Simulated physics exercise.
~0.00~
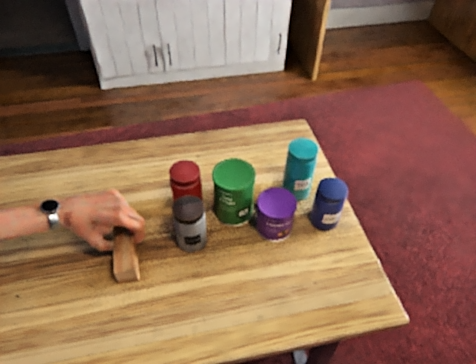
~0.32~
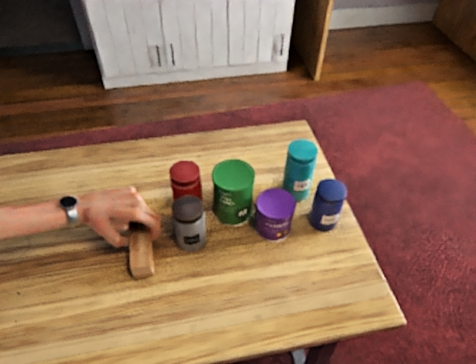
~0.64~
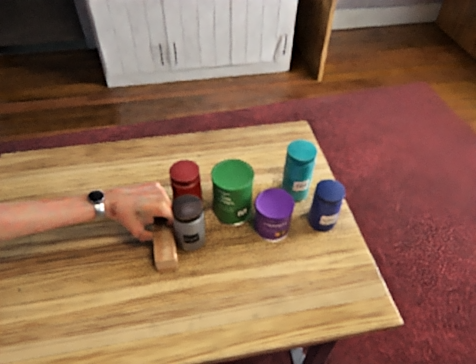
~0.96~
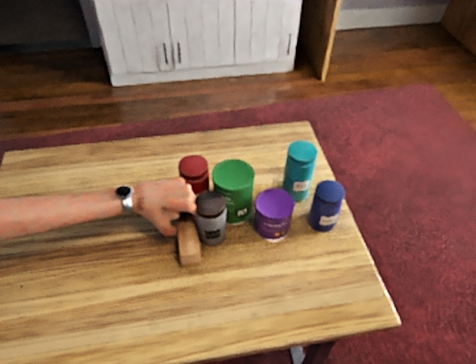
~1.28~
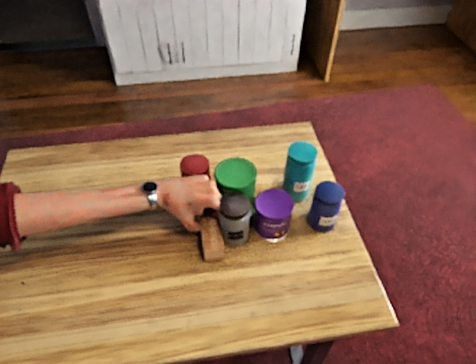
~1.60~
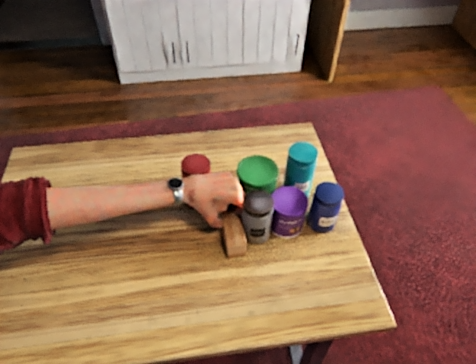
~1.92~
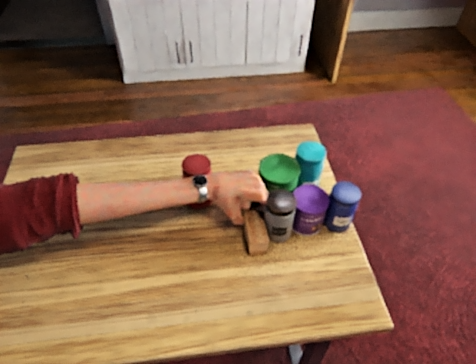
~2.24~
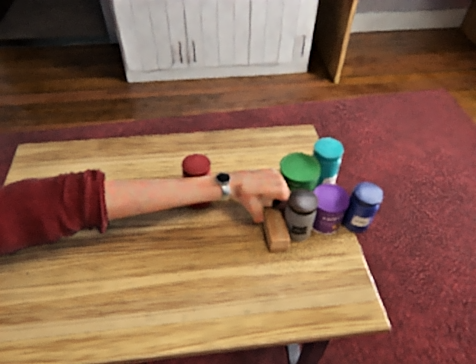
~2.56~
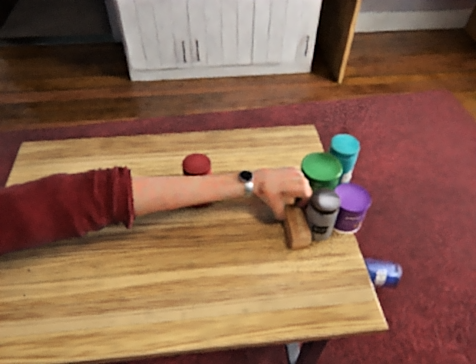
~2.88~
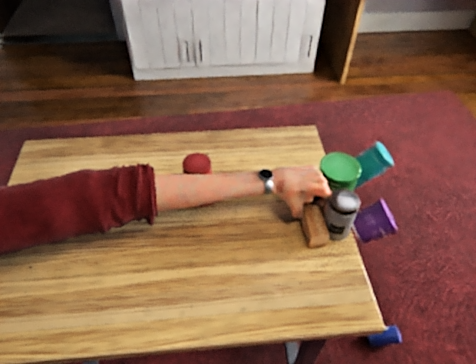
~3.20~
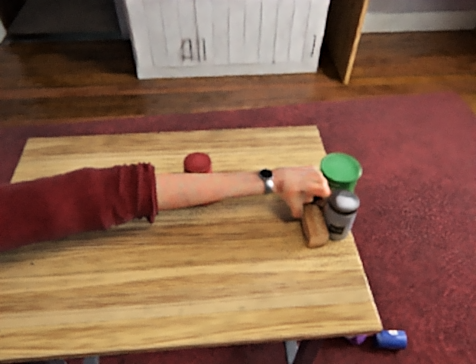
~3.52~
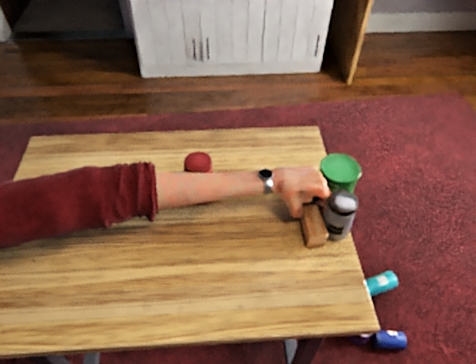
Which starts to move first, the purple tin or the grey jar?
The grey jar starts to move first, pushed along by the block, and the purple tin only begins to shift a little later.
